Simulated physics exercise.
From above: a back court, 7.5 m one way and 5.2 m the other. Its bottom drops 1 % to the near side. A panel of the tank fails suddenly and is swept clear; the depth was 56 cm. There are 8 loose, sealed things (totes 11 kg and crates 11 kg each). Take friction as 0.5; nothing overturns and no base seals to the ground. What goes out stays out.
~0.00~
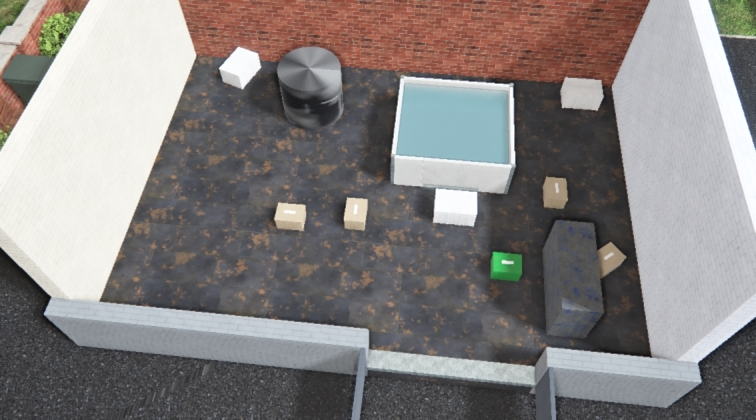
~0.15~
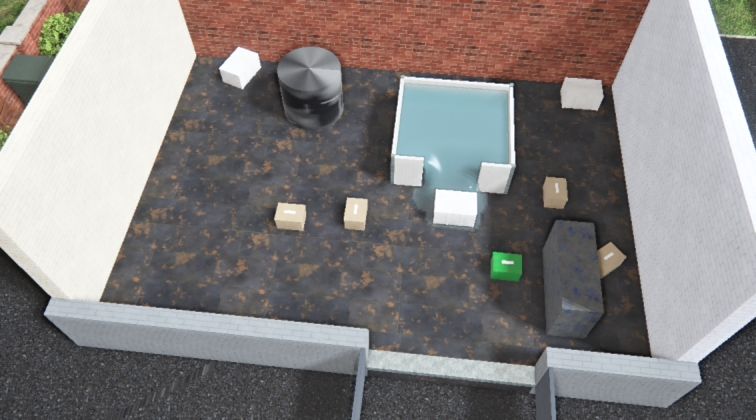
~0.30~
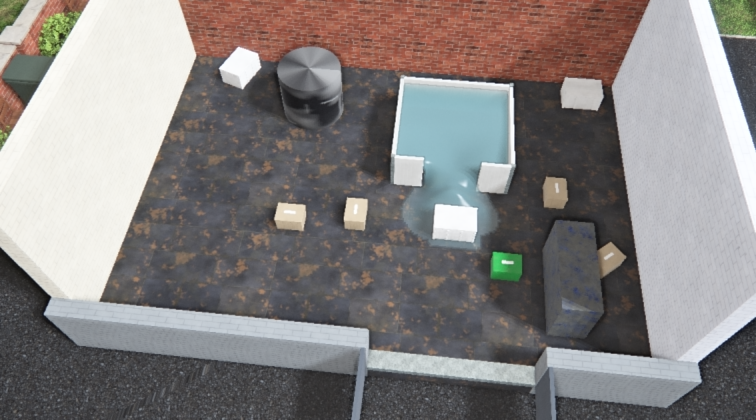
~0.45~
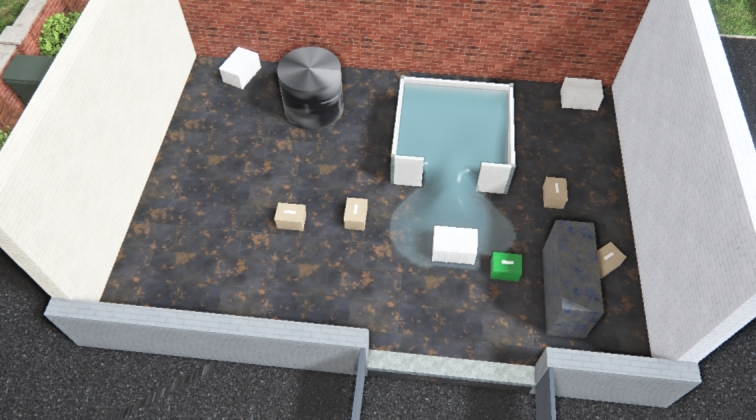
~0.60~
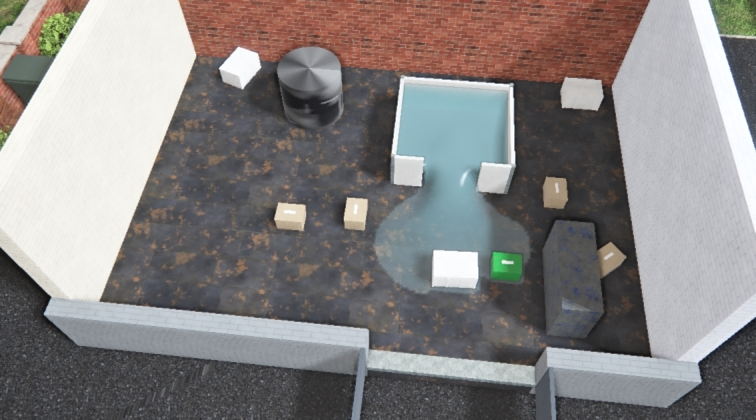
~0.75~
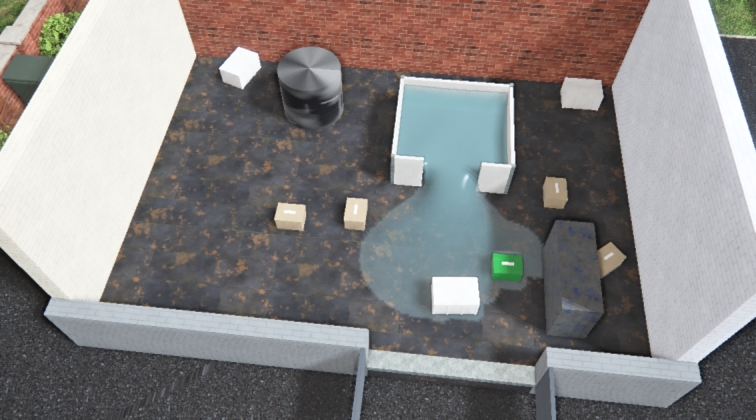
At first, a square tank of water stands against the brick wall of a walled yard scattered with boxes. Then its near side opens and water pours out, pushing a white box toward the near wall while the pool widens around the green box, which stays put.
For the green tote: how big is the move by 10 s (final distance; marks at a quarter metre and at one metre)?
Green tote gets carried off.
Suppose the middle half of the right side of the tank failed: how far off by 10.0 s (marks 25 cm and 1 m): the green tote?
Then the green tote stays put.
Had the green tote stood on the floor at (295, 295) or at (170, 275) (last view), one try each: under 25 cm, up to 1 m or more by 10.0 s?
In that order: It holds its place; it barely shifts.
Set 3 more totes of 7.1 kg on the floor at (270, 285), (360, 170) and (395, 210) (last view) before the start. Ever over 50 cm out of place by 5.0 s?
In that order: Less, short of it, less.
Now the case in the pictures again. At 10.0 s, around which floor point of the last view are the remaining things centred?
Near (434, 174).
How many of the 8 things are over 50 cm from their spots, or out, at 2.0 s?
2 of them.
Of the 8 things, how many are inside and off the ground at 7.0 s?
0 of them.
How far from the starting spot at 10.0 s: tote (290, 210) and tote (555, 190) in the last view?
In turn: 0 cm, 0 cm.
After 2.0 s the green tote is near (528, 346), 1.2 m from its start, aground; 1 of 8 are out; 0 afloat.
After 4.5 s the green tote has gone out; 2 of 8 are out; 0 afloat.
After 7.0 s the green tote has gone out; 2 of 8 are out; 0 afloat.
After 10.0 s the green tote has gone out; 2 of 8 are out; 0 afloat.
